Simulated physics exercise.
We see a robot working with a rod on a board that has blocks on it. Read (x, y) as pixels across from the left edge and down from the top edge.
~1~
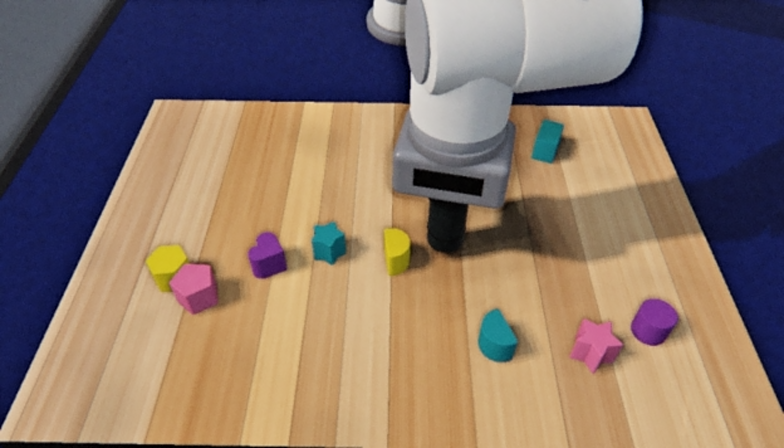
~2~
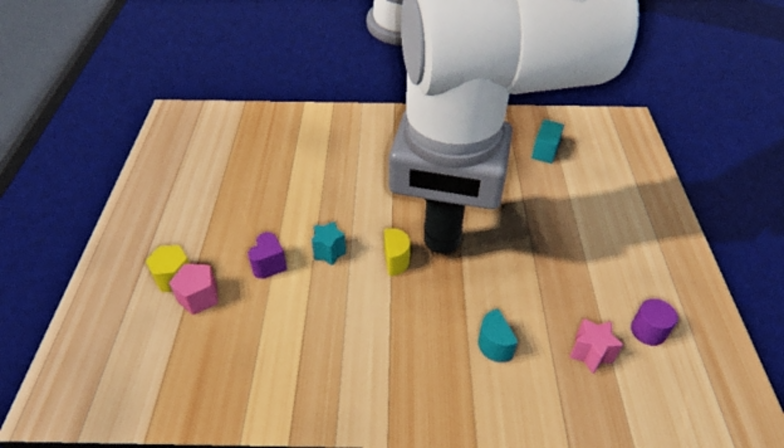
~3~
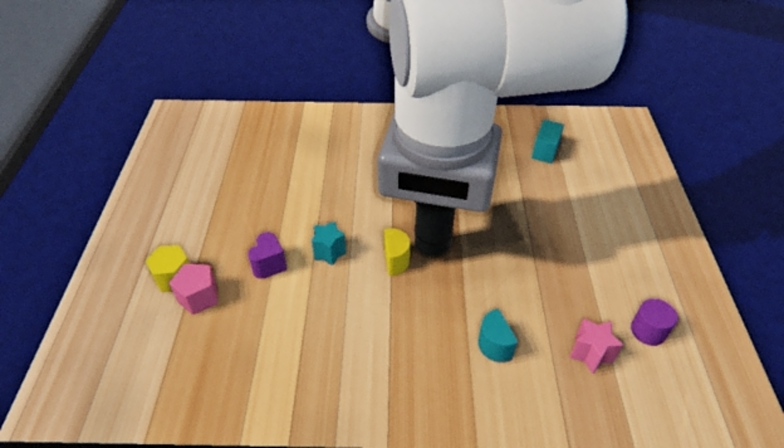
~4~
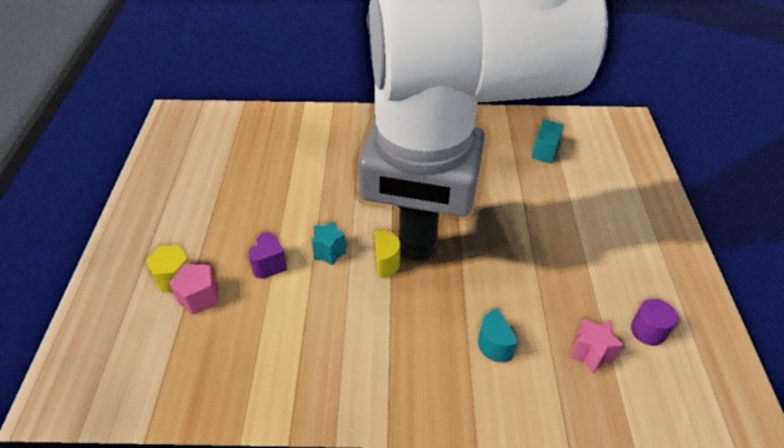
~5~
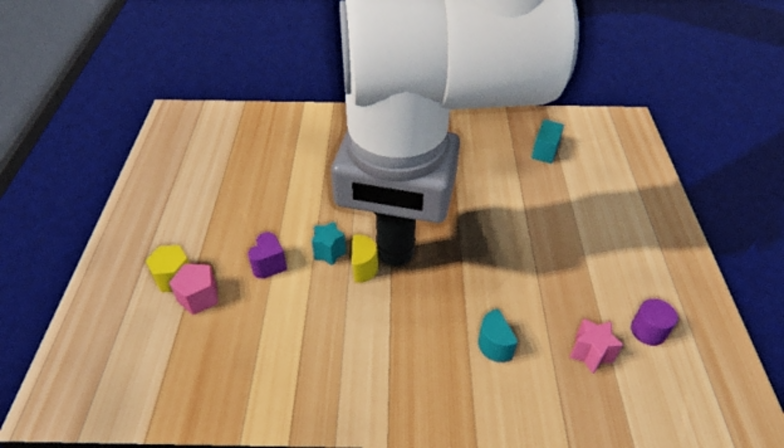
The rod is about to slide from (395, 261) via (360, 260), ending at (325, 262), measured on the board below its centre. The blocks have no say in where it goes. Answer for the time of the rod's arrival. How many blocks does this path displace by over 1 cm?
Blocks that move over 1 cm: Two.
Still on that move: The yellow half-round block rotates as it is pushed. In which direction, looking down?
It goes anticlockwise.
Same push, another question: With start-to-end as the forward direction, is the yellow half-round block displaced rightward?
I'd say no.
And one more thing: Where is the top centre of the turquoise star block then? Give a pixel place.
It should be at (298, 228) by then.
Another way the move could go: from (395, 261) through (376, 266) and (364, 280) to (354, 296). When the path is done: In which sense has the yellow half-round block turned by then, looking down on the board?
Rotates clockwise.
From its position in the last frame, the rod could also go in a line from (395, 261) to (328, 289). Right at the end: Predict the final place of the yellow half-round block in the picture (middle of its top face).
It will likely be found at (292, 260).
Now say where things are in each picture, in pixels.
The first picture shows tip of the rod at (445, 240), middles of tops, purple heart block at (266, 246), turquoise star block at (327, 233), yellow half-round block at (397, 241).
The second picture shows rod at (442, 241), nothing pushed.
The third picture shows rod at (433, 243), nothing pushed.
The fourth picture shows rod at (417, 247), yellow half-round block at (387, 244).
The fifth picture shows rod at (396, 253), purple heart block at (266, 246), turquoise star block at (327, 233), yellow half-round block at (364, 249).
What follows on the original path. Halfway along, rod at (358, 251); turquoise star block at (319, 233), turned 30° clockwise; yellow half-round block at (330, 255), turned 45° anticlockwise.
At the end, rod at (324, 253); purple heart block unmoved; turquoise star block at (298, 228), turned 70° clockwise; yellow half-round block at (301, 265), turned 95° anticlockwise.
